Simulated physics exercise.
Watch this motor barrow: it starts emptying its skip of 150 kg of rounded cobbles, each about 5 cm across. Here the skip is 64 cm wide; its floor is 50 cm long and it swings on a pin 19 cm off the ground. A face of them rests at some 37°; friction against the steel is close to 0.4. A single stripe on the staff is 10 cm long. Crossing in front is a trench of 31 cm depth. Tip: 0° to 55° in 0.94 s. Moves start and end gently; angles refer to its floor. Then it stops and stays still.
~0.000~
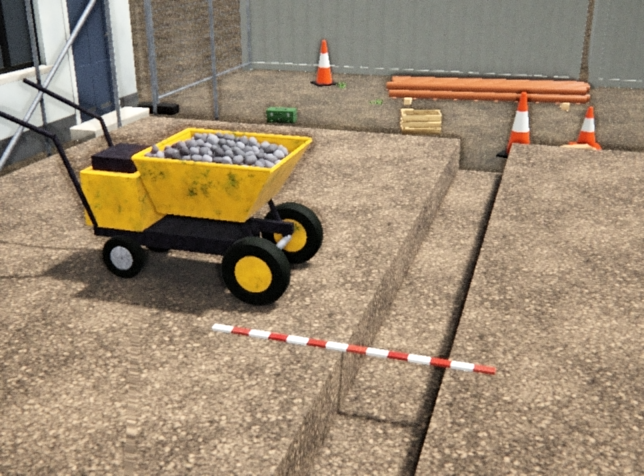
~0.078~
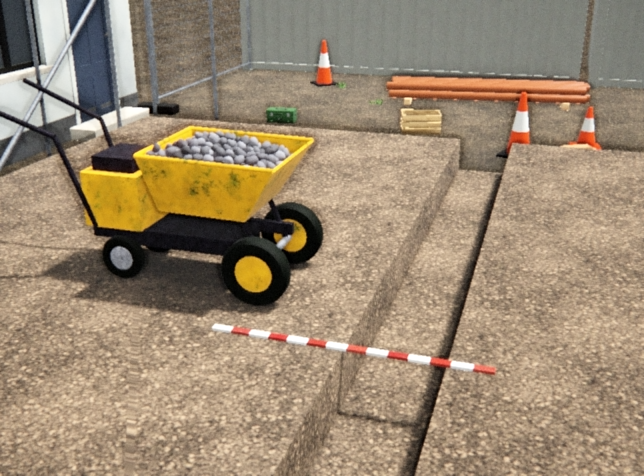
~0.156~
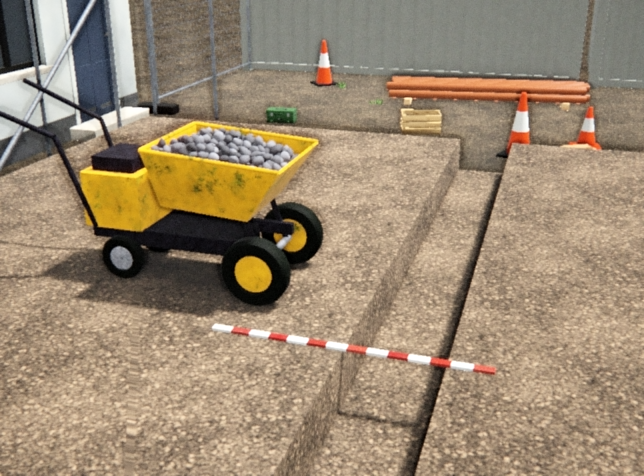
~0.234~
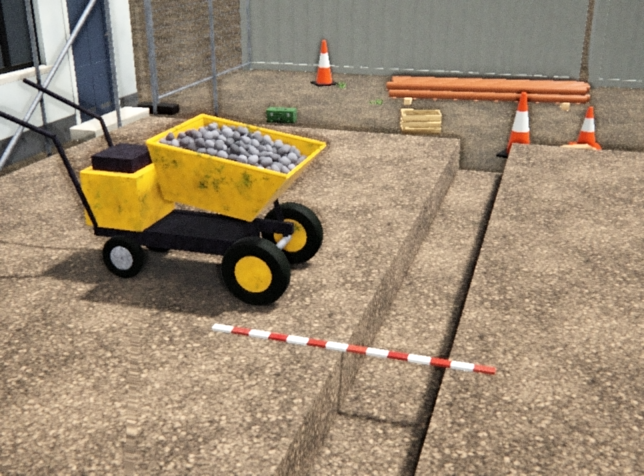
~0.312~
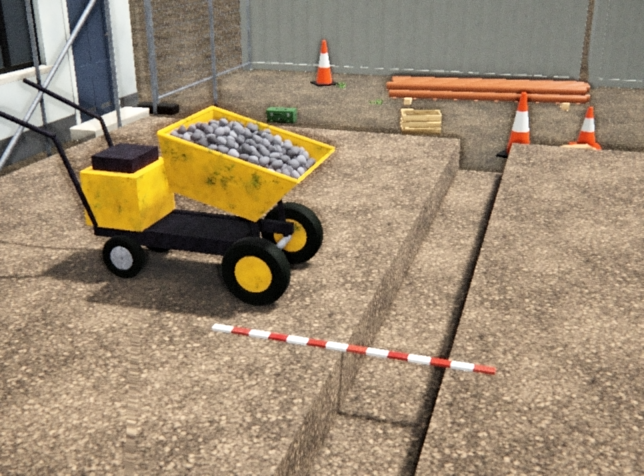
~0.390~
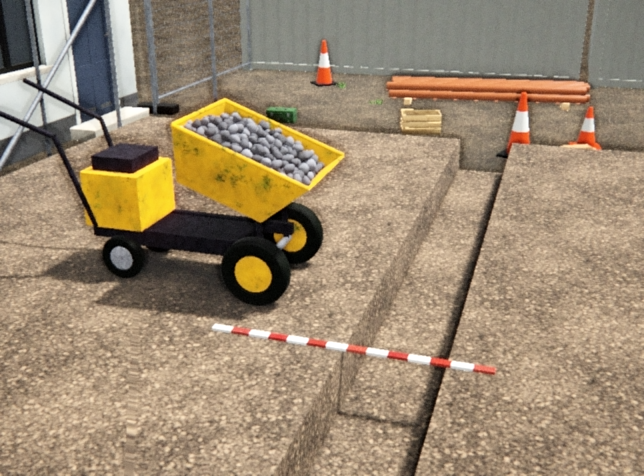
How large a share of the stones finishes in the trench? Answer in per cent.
A share of about 40 per cent.
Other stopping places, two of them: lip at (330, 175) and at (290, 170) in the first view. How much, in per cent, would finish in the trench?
From the first spot near 20, from the second near 40 per cent.
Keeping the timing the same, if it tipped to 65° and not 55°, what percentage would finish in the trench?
Roughly 75%.
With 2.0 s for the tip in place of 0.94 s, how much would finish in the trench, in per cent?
About 35%.
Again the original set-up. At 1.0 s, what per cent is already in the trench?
10 per cent or so by then.
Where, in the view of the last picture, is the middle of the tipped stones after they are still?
The middle should be near (422, 348).
After 0.7 s the floor is at 46°; 100 % in the skip; the foremost stones are at (345, 206).
After 1.0 s the floor is at 55°; 89 % in the skip, 1 % short of the trench, 10 % in the trench; the foremost stones are at (424, 282).
After 1.4 s the floor is at 55°; 70 % in the skip, 29 % in the trench; the foremost stones are at (474, 326).
After 3.3 s the floor is at 55°; 60 % in the skip, 40 % in the trench; the foremost stones are at (502, 342).
